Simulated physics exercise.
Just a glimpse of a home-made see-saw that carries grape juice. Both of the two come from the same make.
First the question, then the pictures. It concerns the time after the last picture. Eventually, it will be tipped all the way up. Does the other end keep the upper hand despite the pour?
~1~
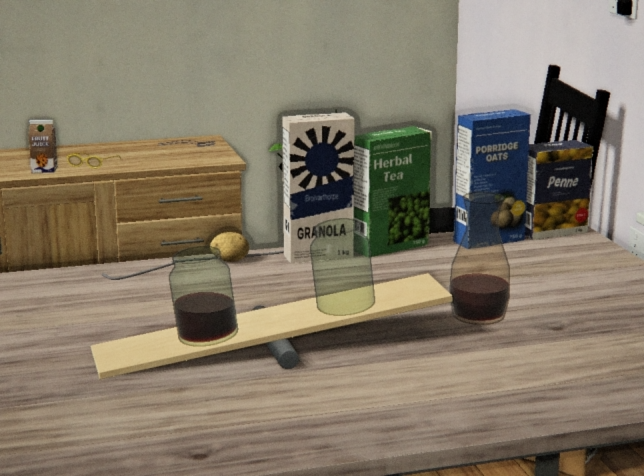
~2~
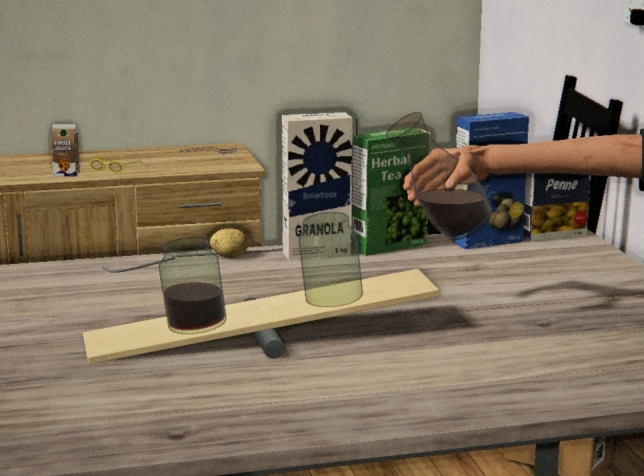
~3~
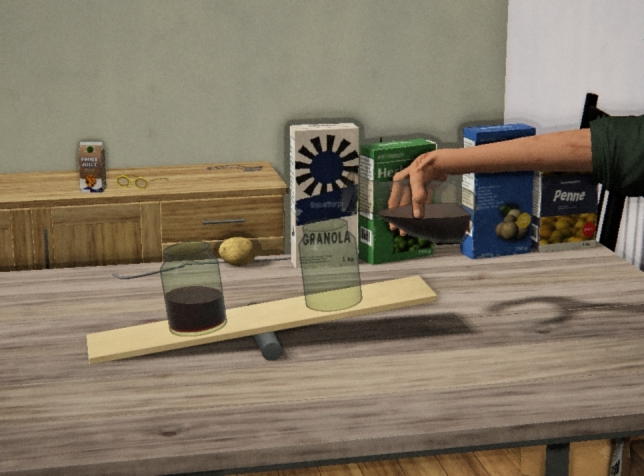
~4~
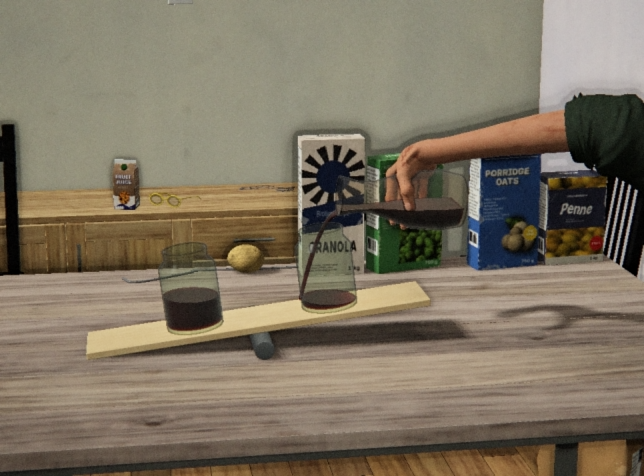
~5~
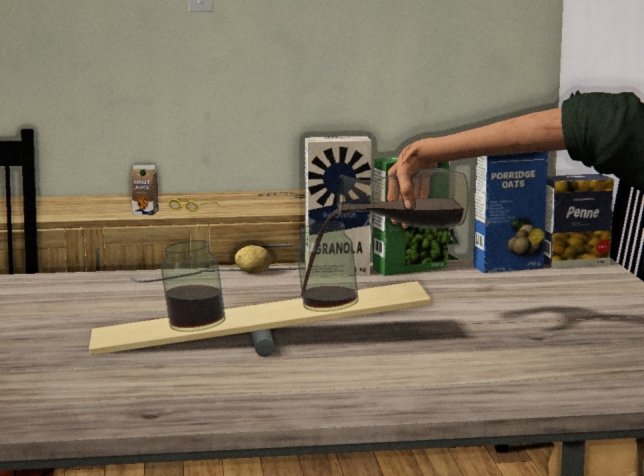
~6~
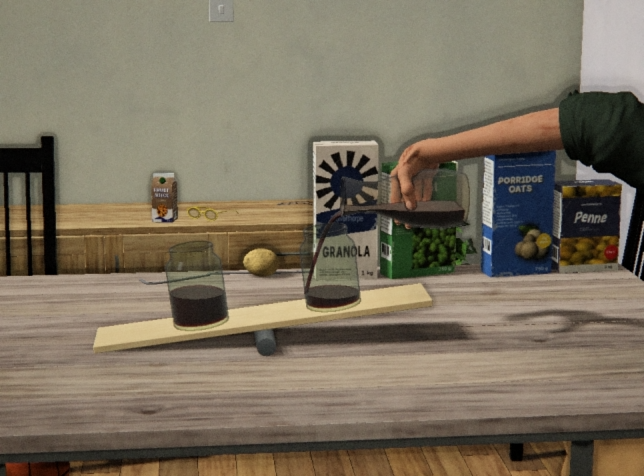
It changes sides.
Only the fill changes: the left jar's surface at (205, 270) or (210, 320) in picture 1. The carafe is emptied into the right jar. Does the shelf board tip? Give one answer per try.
Taking them in turn: Stays still, then turns over.
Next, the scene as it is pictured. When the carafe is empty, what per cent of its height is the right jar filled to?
Level at the end: Close to 40 %.
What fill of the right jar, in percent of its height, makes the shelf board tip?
Roughly 25 percent, I'd say.
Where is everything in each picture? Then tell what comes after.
In the first picture, before the pour; carafe (481, 255) about a quarter full; right jar (341, 264) empty, raised; left jar (202, 292) about a third full, on the low side.
In the second picture, the carafe is on its way; round bar (273, 347); right jar (330, 257) empty.
In the third picture, the grape juice nears the lip; carafe (405, 204) tipped 75° with all of its load; right jar (329, 262) empty.
In the fourth picture, pouring; round bar (264, 349); right jar nearly empty, surface at (329, 298); left jar about a third full, surface at (191, 295).
In the fifth picture, pouring; carafe (399, 197) tipped 85° with about three quarters of its load; right jar (326, 264) nearly empty.
In the sixth picture, pouring; round bar (266, 346); right jar nearly empty, surface at (332, 292); left jar about a third full, surface at (197, 292).
A moment on, the right jar is about a quarter full; the shelf board leans as before.
Further on, the right jar is about a third full; the shelf board has swung over, and that end is down.
When it is over, the right jar is about half full; the shelf board has swung over, and that end is down.
